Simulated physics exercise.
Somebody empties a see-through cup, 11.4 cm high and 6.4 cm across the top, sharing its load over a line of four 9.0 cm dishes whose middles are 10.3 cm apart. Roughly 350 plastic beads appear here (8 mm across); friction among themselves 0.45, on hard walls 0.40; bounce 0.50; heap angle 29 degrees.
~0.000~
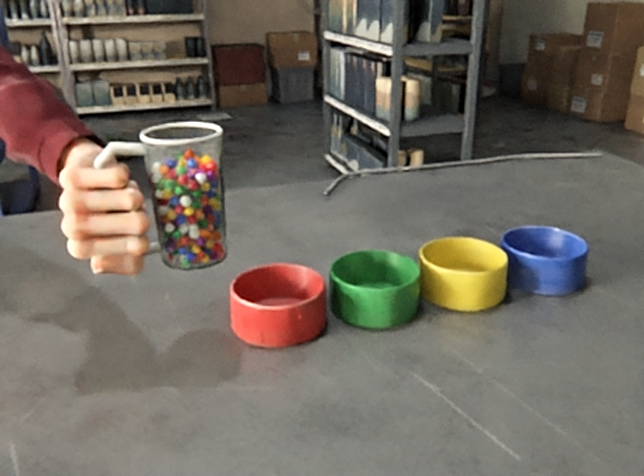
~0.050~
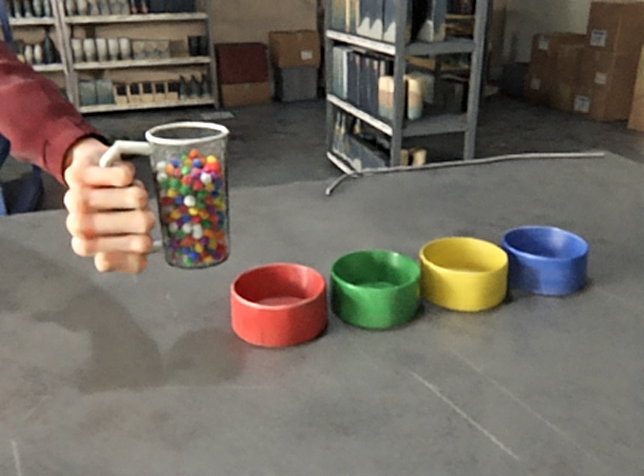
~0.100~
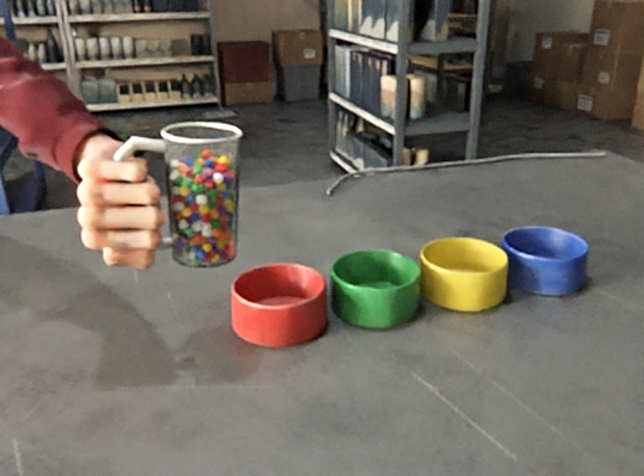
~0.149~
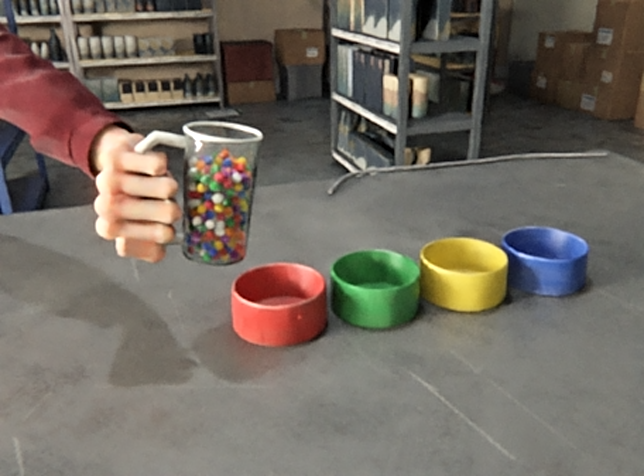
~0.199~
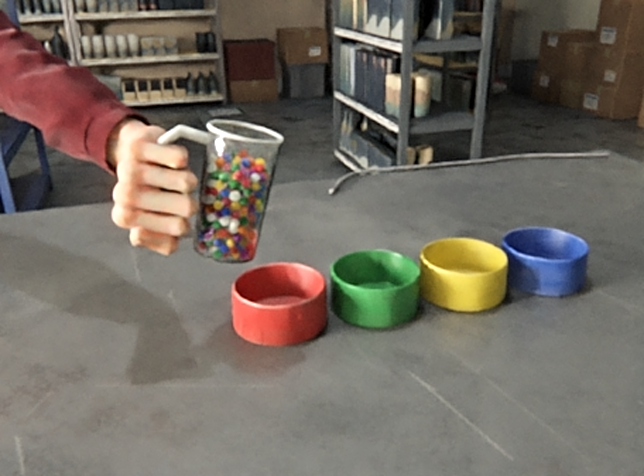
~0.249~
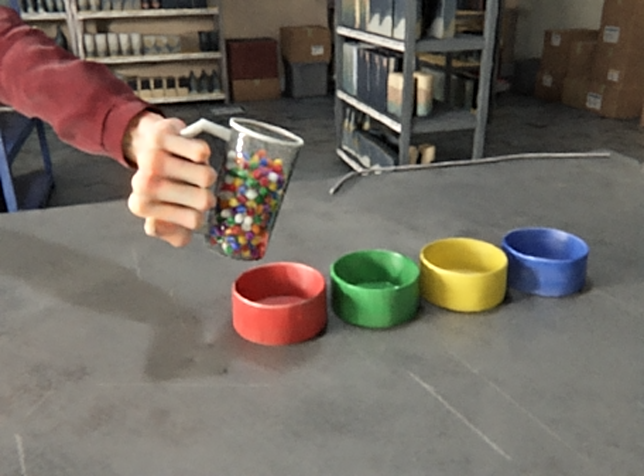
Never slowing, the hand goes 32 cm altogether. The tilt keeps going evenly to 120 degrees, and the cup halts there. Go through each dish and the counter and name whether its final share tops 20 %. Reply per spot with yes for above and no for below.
Red dish: No, below. Blue dish: Yes, above. Green dish: No, below. Yellow dish: No, below. Counter: No, below.
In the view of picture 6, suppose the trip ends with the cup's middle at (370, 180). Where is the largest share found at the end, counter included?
That'd be yellow, it takes the most.
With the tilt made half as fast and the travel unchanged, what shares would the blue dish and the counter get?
Shares: Blue dish 90, counter 10.
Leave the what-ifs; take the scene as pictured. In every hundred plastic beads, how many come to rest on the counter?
Roughly 10 percent.
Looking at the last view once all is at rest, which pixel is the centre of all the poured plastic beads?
Around (550, 258).
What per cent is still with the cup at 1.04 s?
Somewhere close to 100 percent.
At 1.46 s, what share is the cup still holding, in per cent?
10 %.
After 0.73 s, tilt 68 degrees; cup holds 100 %.
Then, at 1.04 s, tilt 99 degrees; cup holds 100 %.
Then, at 1.46 s, tilt 120 degrees; cup holds 10 %, blue 85 %.
By 2.3 s all is still; red 0 %, blue 90 %, green 0 %, yellow 0 %, counter 10 %.
